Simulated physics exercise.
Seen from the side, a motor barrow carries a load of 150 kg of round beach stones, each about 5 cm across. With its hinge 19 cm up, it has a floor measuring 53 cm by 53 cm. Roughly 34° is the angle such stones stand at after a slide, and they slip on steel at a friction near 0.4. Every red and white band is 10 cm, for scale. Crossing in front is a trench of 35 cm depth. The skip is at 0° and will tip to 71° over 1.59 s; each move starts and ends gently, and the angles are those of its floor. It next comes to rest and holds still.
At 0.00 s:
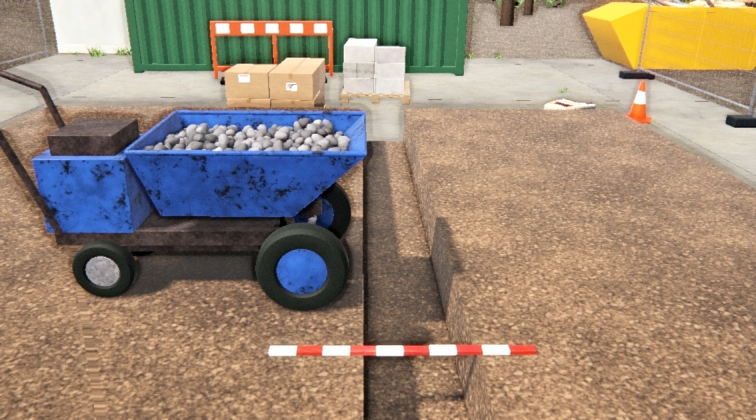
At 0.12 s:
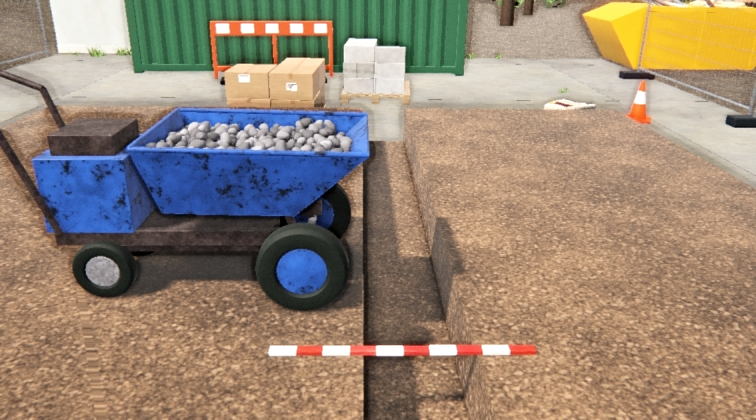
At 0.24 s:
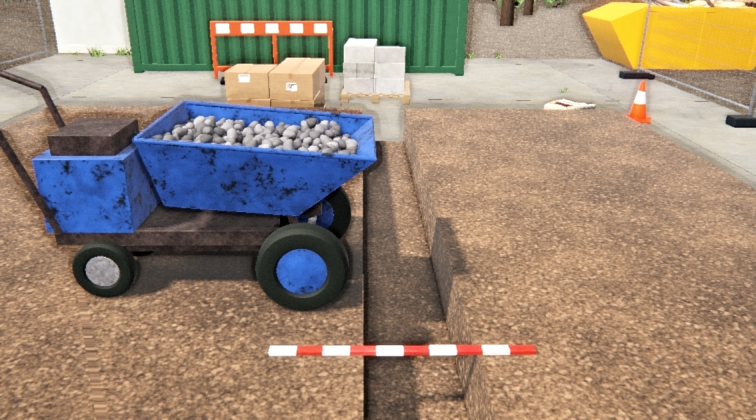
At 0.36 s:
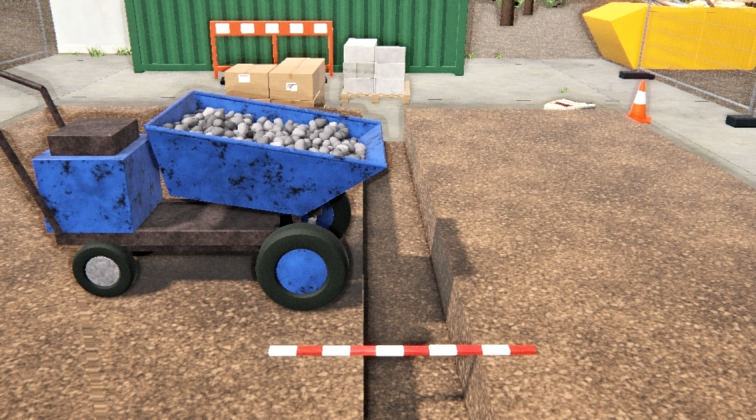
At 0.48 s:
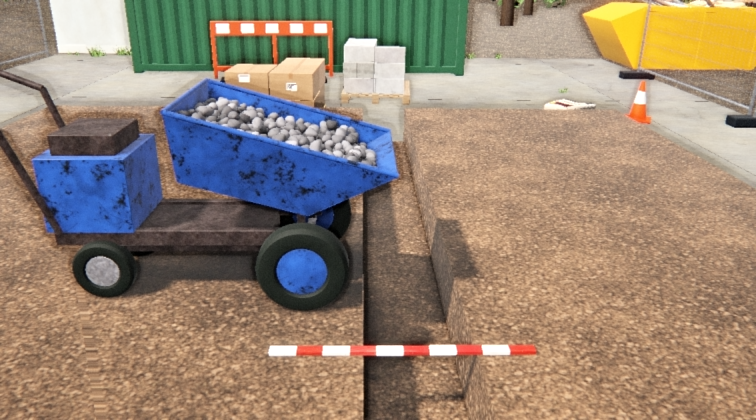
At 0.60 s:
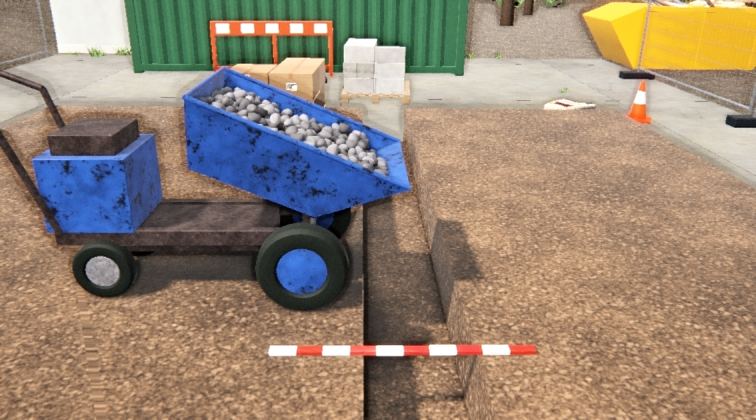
The blue skip of a motor barrow, loaded with round grey stones, tilted slowly and then faster, its back rising and its front lip dipping rightward over the trench while the wheels stayed still.
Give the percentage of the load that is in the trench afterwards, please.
Near 38 per cent of the load.
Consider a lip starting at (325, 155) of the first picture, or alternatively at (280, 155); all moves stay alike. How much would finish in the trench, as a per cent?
I'd expect close to 85 per cent at the first and 100 per cent at the second.
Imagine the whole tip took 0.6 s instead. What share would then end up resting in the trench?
Close to 25 percent, then.
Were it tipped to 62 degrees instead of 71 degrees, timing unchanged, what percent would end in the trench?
It would be near 40 per cent.
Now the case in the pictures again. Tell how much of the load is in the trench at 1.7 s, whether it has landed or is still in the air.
Roughly 20 percent of the load.
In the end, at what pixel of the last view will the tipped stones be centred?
I'd point somewhere around (482, 270).
After 1.2 s the floor is at 60°; 97 % in the skip, 2 % in the trench; the foremost stones are at (454, 237).
After 1.7 s the floor is at 71°; 27 % in the skip, 19 % in the trench, 54 % past the trench; the foremost stones are at (600, 274).
After 2.0 s the floor is at 71°; 4 % in the skip, 32 % in the trench, 64 % past the trench; the foremost stones are at (686, 279).
After 4.0 s the floor is at 71°; 0 % in the skip, 38 % in the trench, 62 % past the trench; the foremost stones are at (749, 292).
